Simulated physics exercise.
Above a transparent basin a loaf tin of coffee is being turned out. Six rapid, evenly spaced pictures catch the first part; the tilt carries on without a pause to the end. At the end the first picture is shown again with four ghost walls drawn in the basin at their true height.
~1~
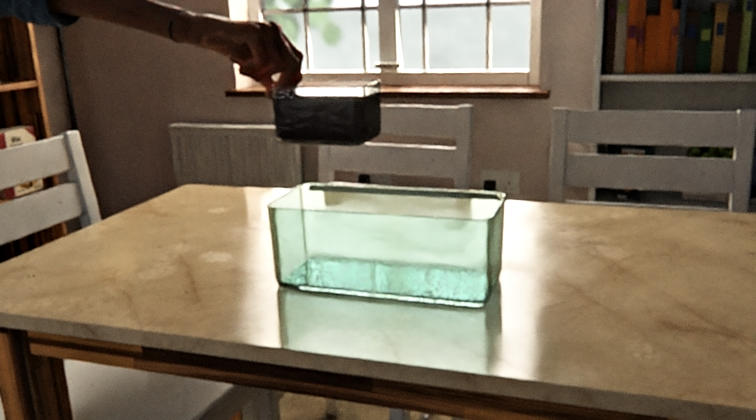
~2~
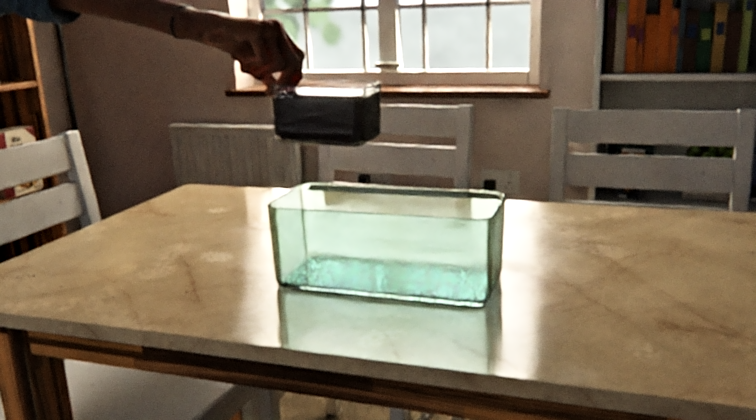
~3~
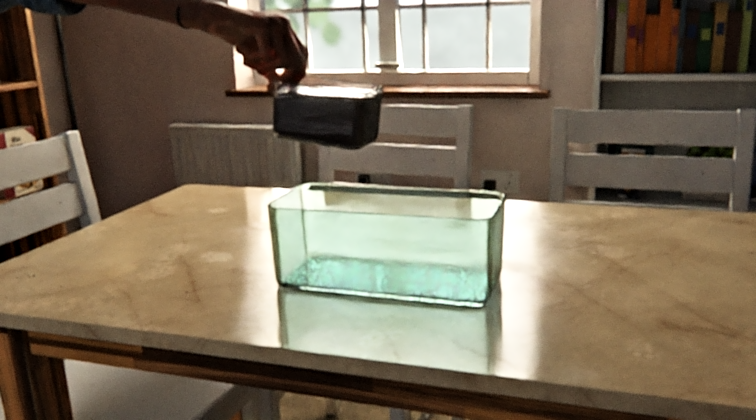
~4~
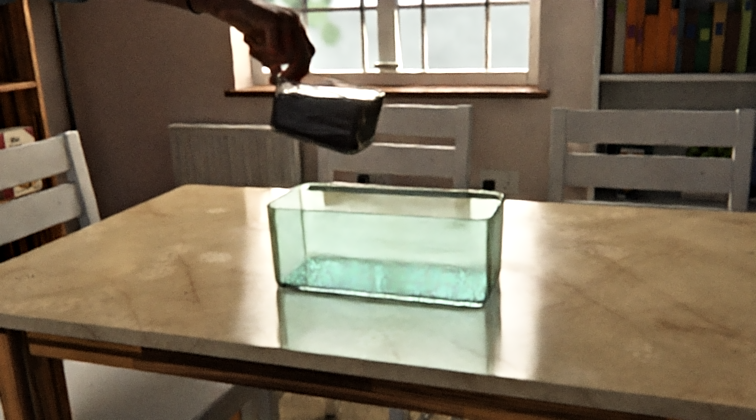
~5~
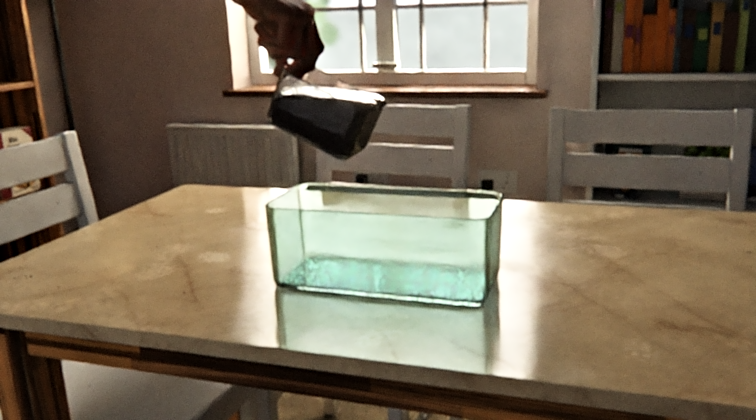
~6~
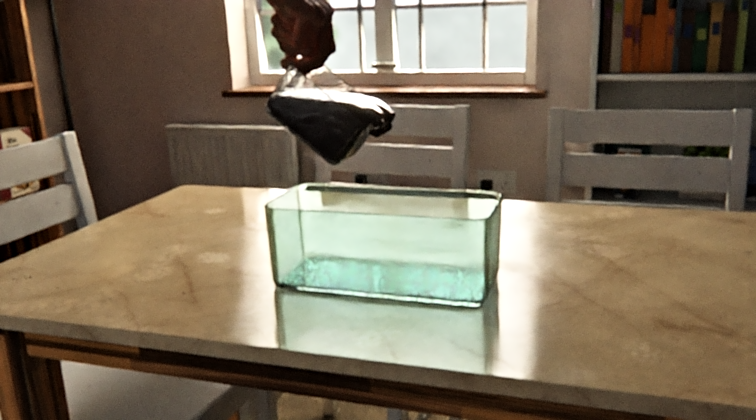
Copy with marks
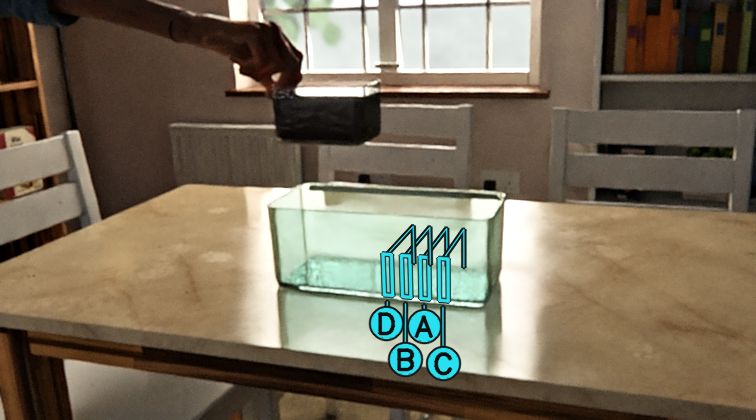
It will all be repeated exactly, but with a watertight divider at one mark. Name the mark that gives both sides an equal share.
Go for B.
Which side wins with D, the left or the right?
More ends on the right.
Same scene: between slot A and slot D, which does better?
It is D.
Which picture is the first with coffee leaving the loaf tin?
Picture 5.
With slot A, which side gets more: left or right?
More ends on the left.
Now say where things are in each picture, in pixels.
Upright, lip at (370, 83); basin from (277, 284) to (490, 305); nothing has left yet.
Upright, lip at (371, 84); nothing has left yet.
Tipped about 7°, lip at (373, 89); nothing has left yet.
Tipped about 15°, lip at (375, 97); nothing has left yet.
Tipped about 26°, lip at (375, 106); coffee is over the lip, down to (379, 107).
Tipped about 38°, lip at (375, 118); coffee is over the lip, down to (383, 132).
On the marked copy, A at (424, 305); B at (405, 303); C at (442, 307); D at (387, 301).
If A is chosen, about 81 % ends left of the wall and 13 % right of it; 6 % is lost outside.
If B is chosen, about 52 % ends left of the wall and 46 % right of it.
If C is chosen, about 92 % ends left of the wall and 5 % right of it; 3 % is lost outside.
If D is chosen, about 28 % ends left of the wall and 70 % right of it.
